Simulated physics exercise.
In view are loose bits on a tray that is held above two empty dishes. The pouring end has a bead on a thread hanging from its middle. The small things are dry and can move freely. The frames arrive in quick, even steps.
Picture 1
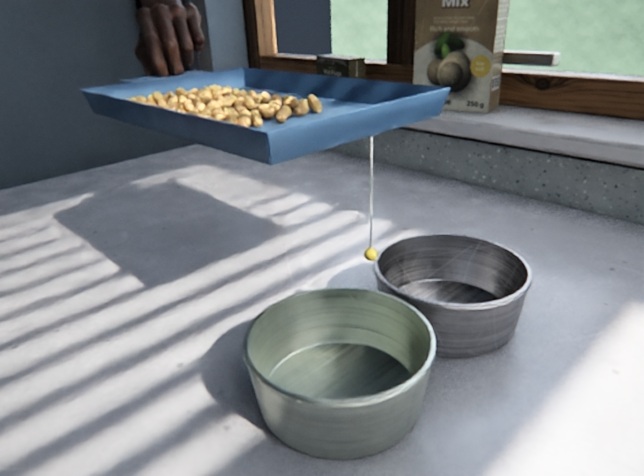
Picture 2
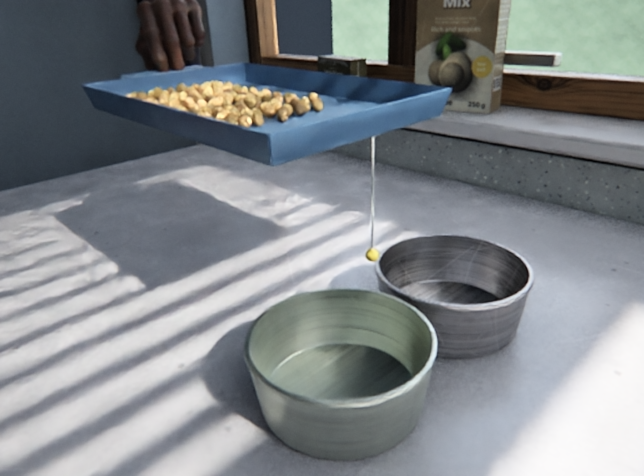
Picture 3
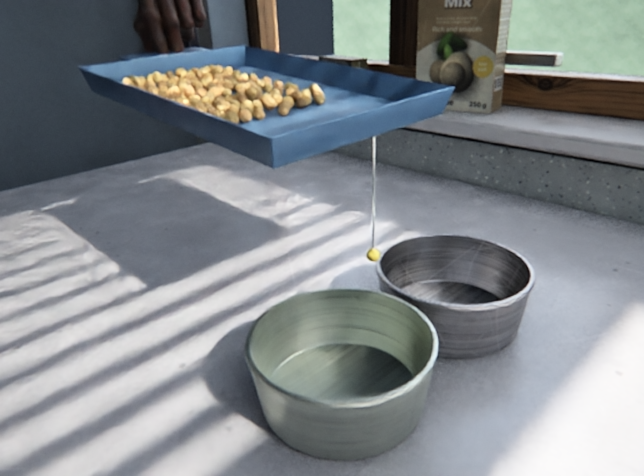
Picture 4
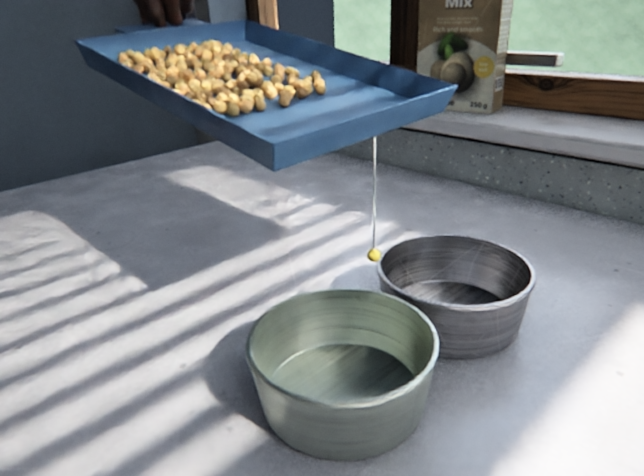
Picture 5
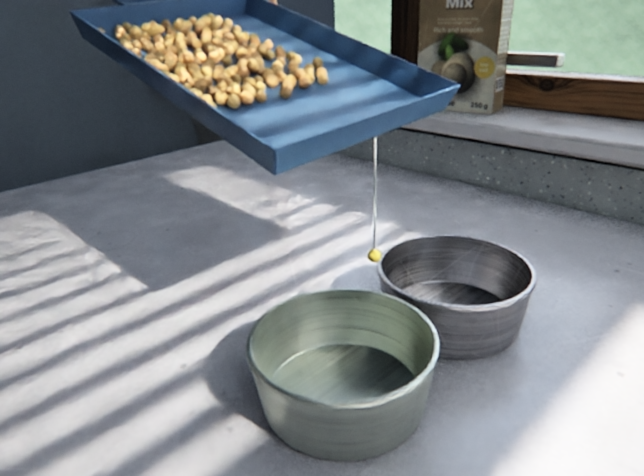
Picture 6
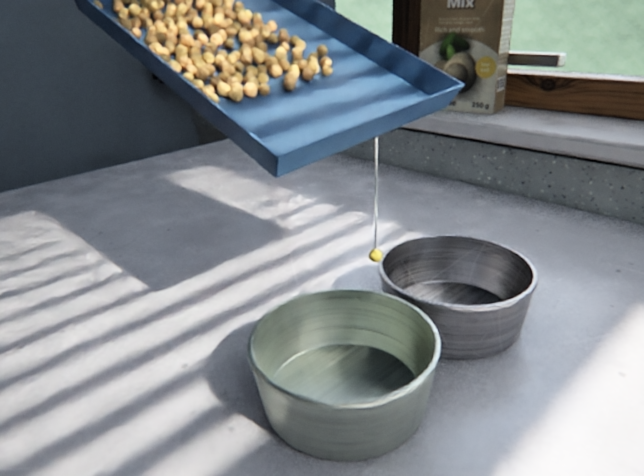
On a sunlit grey counter beside a window, a hand holds a blue tray of dried chickpeas above two empty round dishes, then raises its far end steadily, tilting the tray toward its front left corner while a bead hangs below.
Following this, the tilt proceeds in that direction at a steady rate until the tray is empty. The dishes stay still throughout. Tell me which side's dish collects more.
Looks to me like the dish on the left ends up with more.
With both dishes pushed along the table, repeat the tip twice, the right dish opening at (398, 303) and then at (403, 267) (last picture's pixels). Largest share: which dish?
Case one: The dish at right. Case two: The dish at left.
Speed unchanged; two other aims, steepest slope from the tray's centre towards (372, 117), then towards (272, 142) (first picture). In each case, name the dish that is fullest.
The rightmost dish; the leftmost dish.
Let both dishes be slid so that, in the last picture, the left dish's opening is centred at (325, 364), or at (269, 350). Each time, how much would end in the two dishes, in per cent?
Close to 90 in a hundred, followed by close to 70 in a hundred.
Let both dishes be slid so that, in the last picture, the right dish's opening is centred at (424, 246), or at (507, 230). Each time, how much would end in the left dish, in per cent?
In the first position around 60 percent, in the second around 30 percent.
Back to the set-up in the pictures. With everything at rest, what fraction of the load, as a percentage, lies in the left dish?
I'd put it at some 80 per cent.
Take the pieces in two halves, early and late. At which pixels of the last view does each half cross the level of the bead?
Earlier portion about (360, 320); later portion about (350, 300).
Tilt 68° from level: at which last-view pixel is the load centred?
Mark it at roughly (322, 137) in the final frame.
Shortly afterwards, tray tipped steeply; the bulk on the tray; near a quarter in the air.
Next, tray tipped past a quarter turn; near a third on the tray; near a third in the left dish; only a few in the right dish; a little outside both; a little in the air.
Some moments later, tray tipped past a quarter turn; the bulk in the left dish; a little in the right dish; a little outside both.
In the end, tray tipped past a quarter turn; the bulk in the left dish; a little in the right dish; a little outside both.
